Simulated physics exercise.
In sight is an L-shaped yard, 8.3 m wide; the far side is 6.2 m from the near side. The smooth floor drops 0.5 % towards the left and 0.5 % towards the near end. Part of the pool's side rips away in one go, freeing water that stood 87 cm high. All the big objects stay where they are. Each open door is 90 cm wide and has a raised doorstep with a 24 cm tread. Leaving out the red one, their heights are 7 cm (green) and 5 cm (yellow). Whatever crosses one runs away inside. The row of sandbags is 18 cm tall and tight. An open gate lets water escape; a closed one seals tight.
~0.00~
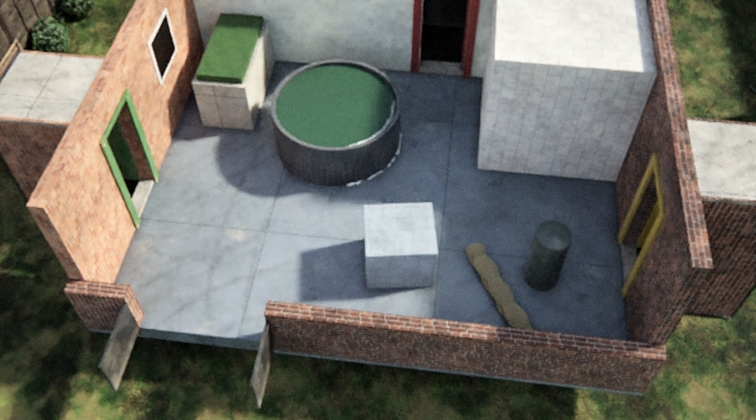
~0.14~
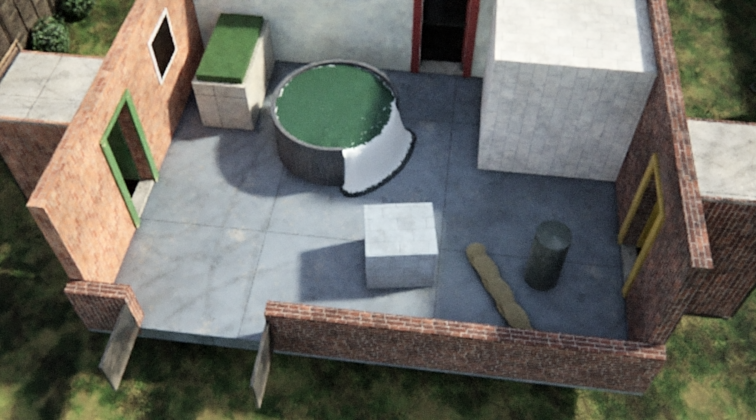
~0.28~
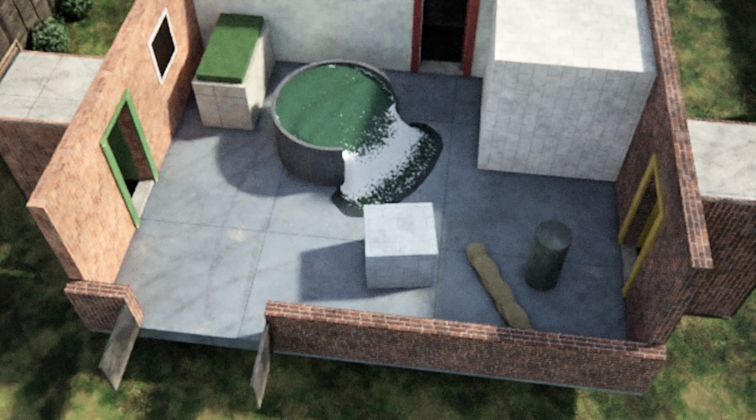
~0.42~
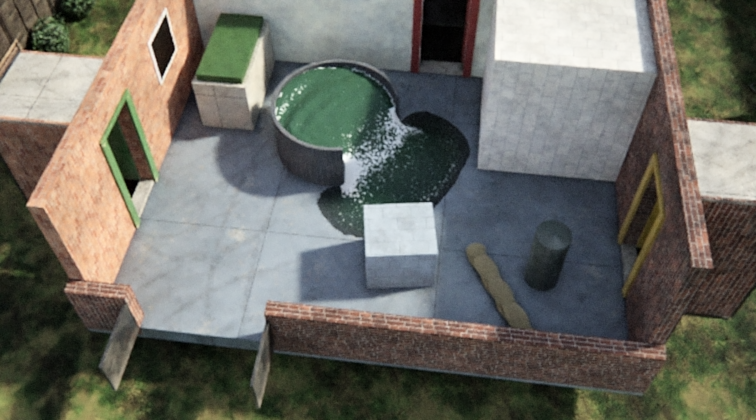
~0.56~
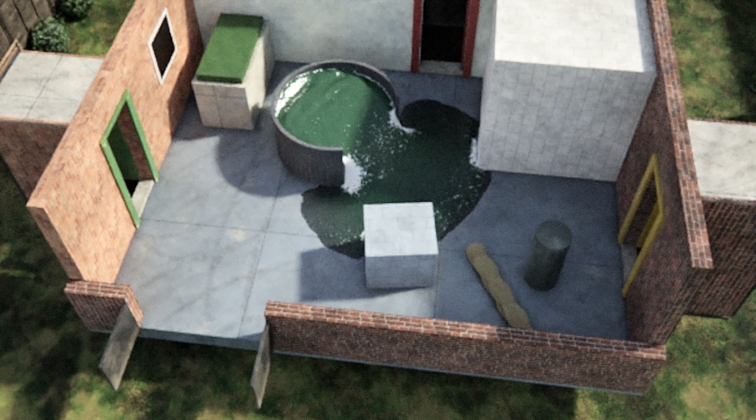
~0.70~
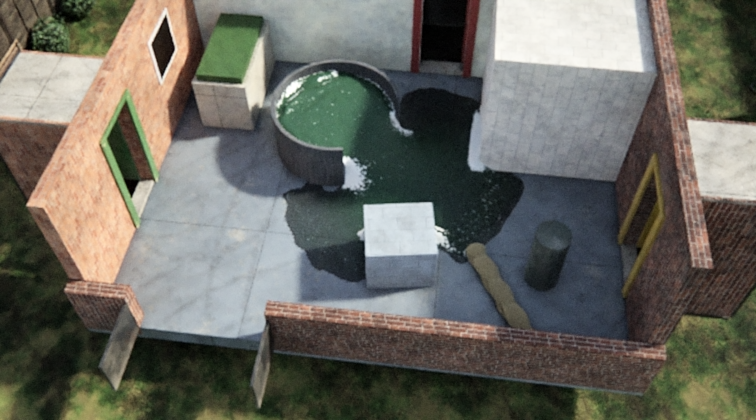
Dark green water bursts from the right front side of a round grey pool in a walled, brick-edged yard, seen from a fixed high viewpoint. A green-topped box stands left of the pool, a white block in front, a tan sandbag-like roll and dark cylinder at right, with green, red and yellow doorways around. White foam pours out first, then the dark sheet spreads across the grey floor, reaching the large pale block and wrapping the small one as the pool's level sinks.
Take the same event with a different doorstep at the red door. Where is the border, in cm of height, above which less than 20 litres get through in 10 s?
At least 11.5 cm or so.
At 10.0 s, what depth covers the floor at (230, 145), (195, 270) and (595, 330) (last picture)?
In that order: 2, 6 and 6 cm.
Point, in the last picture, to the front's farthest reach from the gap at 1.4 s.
Near (625, 297).
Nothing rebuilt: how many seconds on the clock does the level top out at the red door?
Around 2.4 s.
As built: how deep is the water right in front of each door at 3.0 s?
Depths in cm: Green 0, yellow 18, red 15.
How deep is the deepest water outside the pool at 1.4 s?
Up to some 44 cm.
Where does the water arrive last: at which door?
The green one.
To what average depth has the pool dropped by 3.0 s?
About 23 cm.
After 1.4 s water covers 35 % of the floor, deepest (44 cm) near (409, 230); 5 cm at the red door, 0 litres in over its 13 cm doorstep.
After 3.0 s water covers 70 % of the floor, deepest (33 cm) near (616, 186); 15 cm at the red door, 10 litres in over its 13 cm doorstep.
After 10.0 s water covers 95 % of the floor, deepest (12 cm) near (115, 281); 8 cm at the red door, 14 litres in over its 13 cm doorstep.
At the red door as built, the water arrived by 1.2 s and peaked near 17 cm at 2.4 s.
With a doorstep of 10 cm, 31 litres would have come in within the 10 s; with 14 cm, 10 litres. So under 20 litres takes about 11.5 cm.
